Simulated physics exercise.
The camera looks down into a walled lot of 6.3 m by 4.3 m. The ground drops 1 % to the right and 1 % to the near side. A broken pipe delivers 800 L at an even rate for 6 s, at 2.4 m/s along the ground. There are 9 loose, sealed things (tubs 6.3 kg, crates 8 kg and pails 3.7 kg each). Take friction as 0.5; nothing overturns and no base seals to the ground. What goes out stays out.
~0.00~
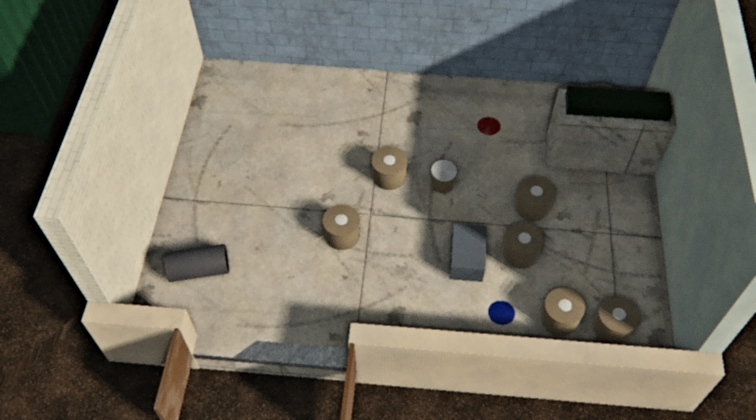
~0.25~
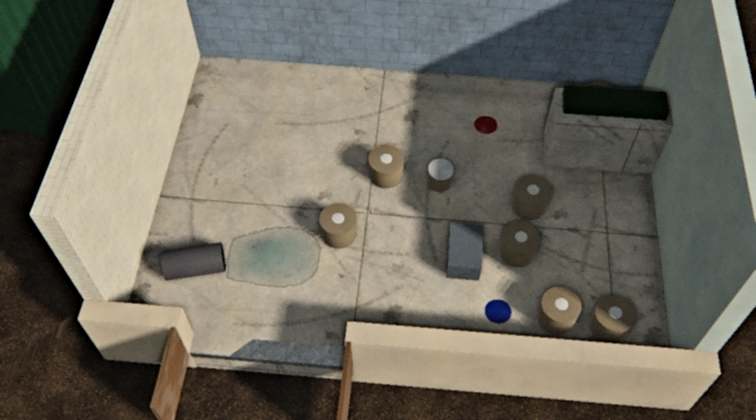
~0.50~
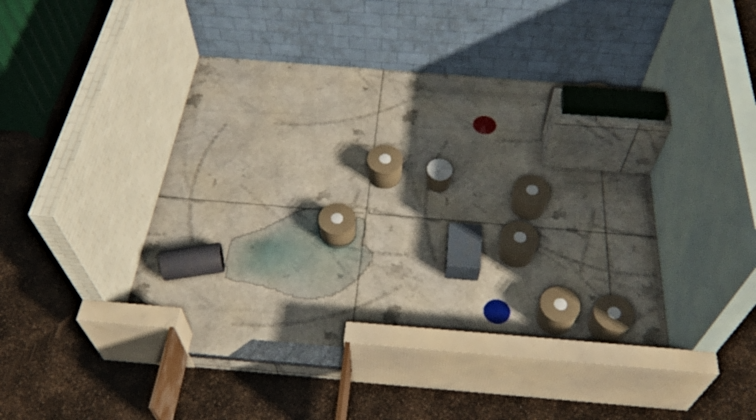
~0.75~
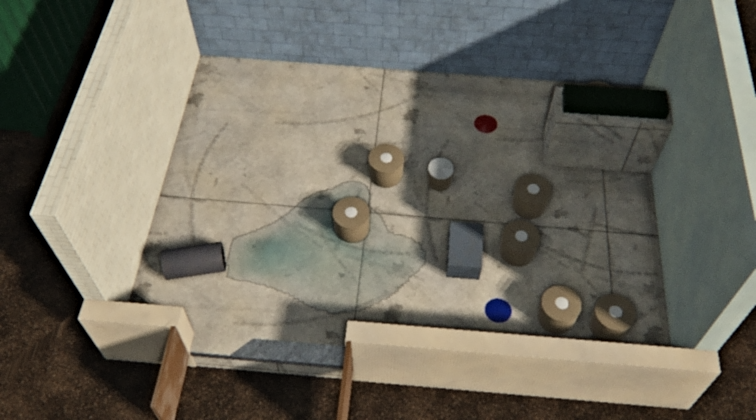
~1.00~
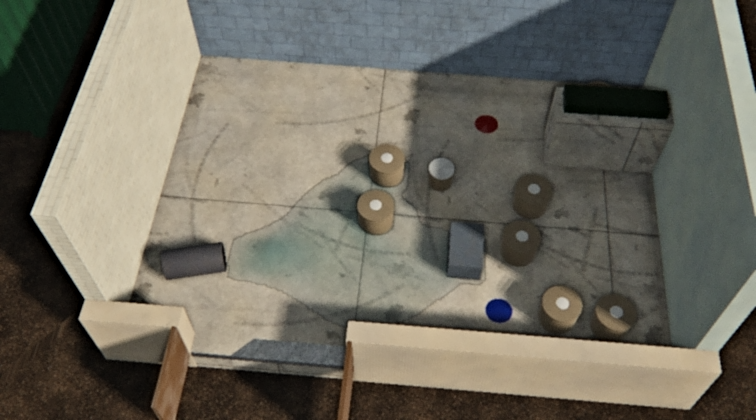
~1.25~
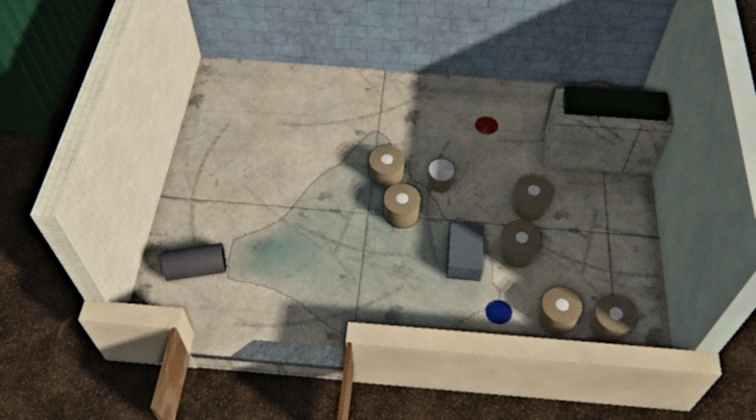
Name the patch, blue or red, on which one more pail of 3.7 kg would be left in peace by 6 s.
Put it on red.
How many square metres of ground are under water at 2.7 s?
About 13 m2.
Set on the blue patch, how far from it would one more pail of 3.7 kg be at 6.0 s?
About 150 cm.
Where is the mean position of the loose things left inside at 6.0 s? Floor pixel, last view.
At about (581, 213).
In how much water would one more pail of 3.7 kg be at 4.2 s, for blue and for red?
In turn 7 and 2 cm.
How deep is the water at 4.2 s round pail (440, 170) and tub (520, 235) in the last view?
About 4 and 9 cm.
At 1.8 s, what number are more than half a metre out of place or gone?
1 of them.
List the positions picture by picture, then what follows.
In the first frame, a tub at (341, 220) rests on the ground; a tub at (389, 160), on the bottom; the blue patch at (502, 313); the red patch at (489, 126); water covers 0.0 m2; 0 of 9 have shifted.
In the second frame, a tub at (338, 218) rests on the ground; a tub at (386, 159) rests on the ground; the blue patch at (498, 311); the red patch at (486, 125); 0.7 m2 under water; 0 of 9 have shifted.
In the third frame, a tub at (337, 218), on the bottom; a tub at (385, 159), on the bottom; the blue patch at (497, 312); the red patch at (485, 125); 1.4 m2 under water; 0 of 9 have shifted.
In the fourth frame, a tub at (351, 212), on the bottom, 17 cm from its start; a tub at (386, 158) rests on the ground; the blue patch at (498, 311); the red patch at (486, 124); water covers 2.5 m2; 1 of 9 have shifted.
In the fifth frame, a tub at (376, 205), on the bottom, 48 cm from its start; a tub at (387, 158) rests on the ground; the blue patch at (499, 311); the red patch at (486, 124); 3.9 m2 under water; 1 of 9 have shifted.
In the sixth frame, a tub at (402, 198), on the bottom, 83 cm from its start; a tub at (387, 159) rests on the ground; the blue patch at (499, 312); the red patch at (487, 125); 5.3 m2 under water; 1 of 9 have shifted.
After 1.8 s on blue it would be 17 cm off in 3 cm of water; on red it would be 0 cm off in 0 cm of water.
After 2.7 s on blue it would be 77 cm off in 6 cm of water; on red it would be 0 cm off in 2 cm of water.
After 4.2 s on blue it would be 165 cm off in 7 cm of water; on red it would be 1 cm off in 2 cm of water.
After 6.0 s on blue it would be 169 cm off in 14 cm of water; on red it would be 1 cm off in 3 cm of water.
